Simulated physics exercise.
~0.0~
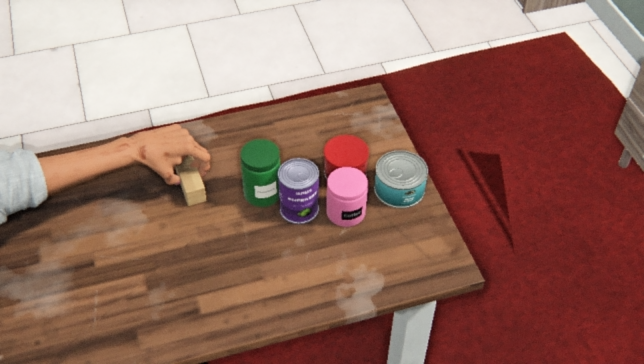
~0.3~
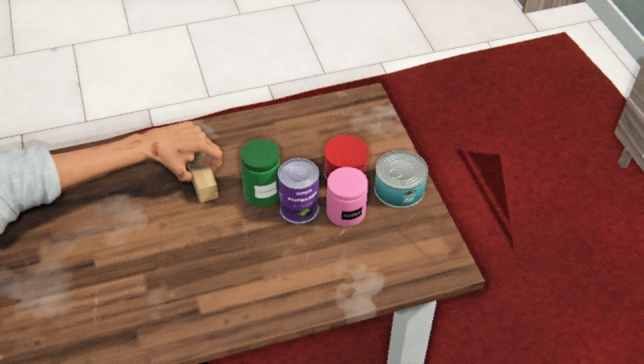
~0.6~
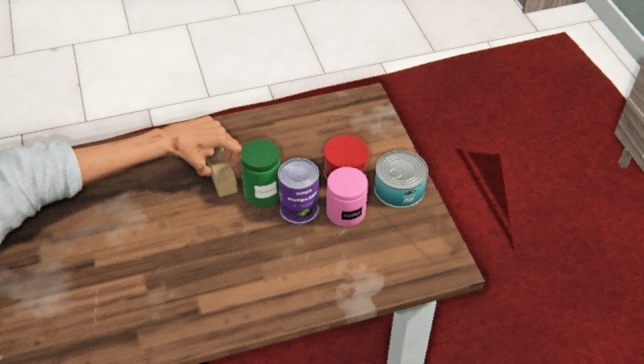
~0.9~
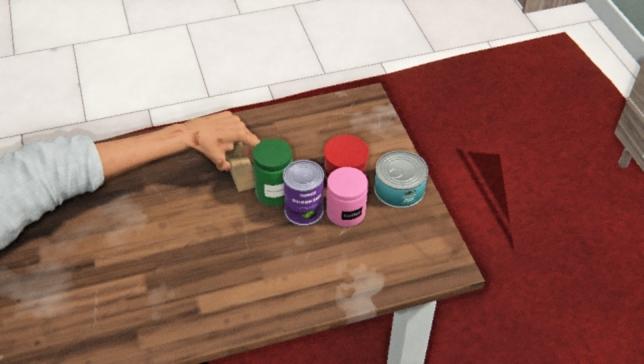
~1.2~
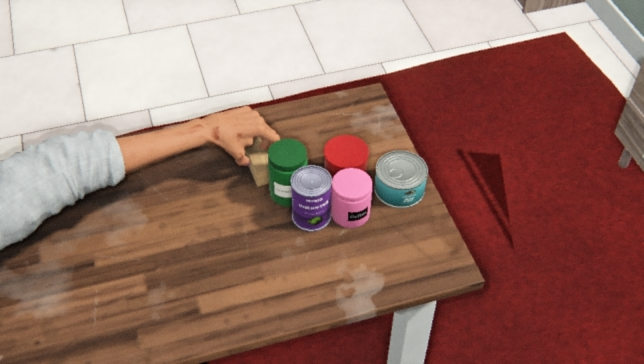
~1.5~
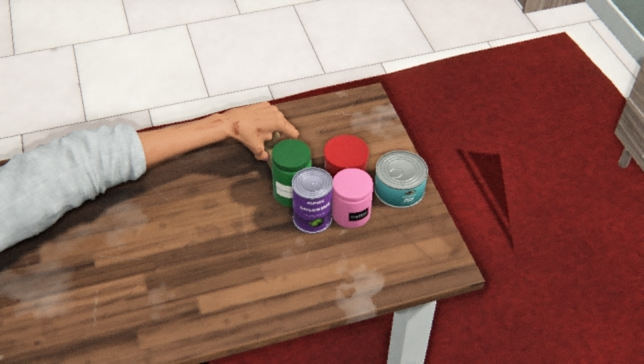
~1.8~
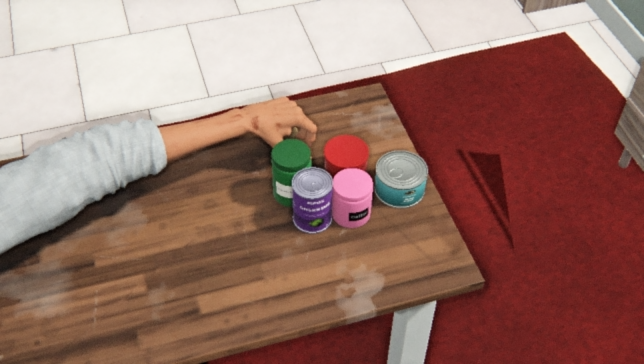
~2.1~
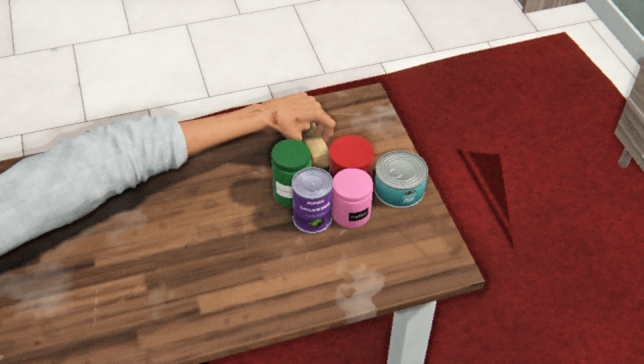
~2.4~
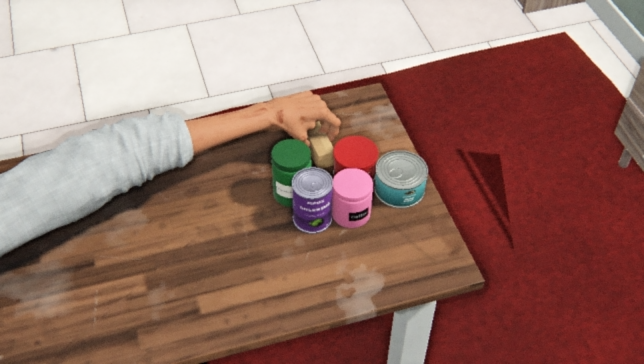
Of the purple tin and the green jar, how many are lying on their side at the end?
Neither of them is lying on its side at the end; the purple tin and the green jar are both still standing upright.
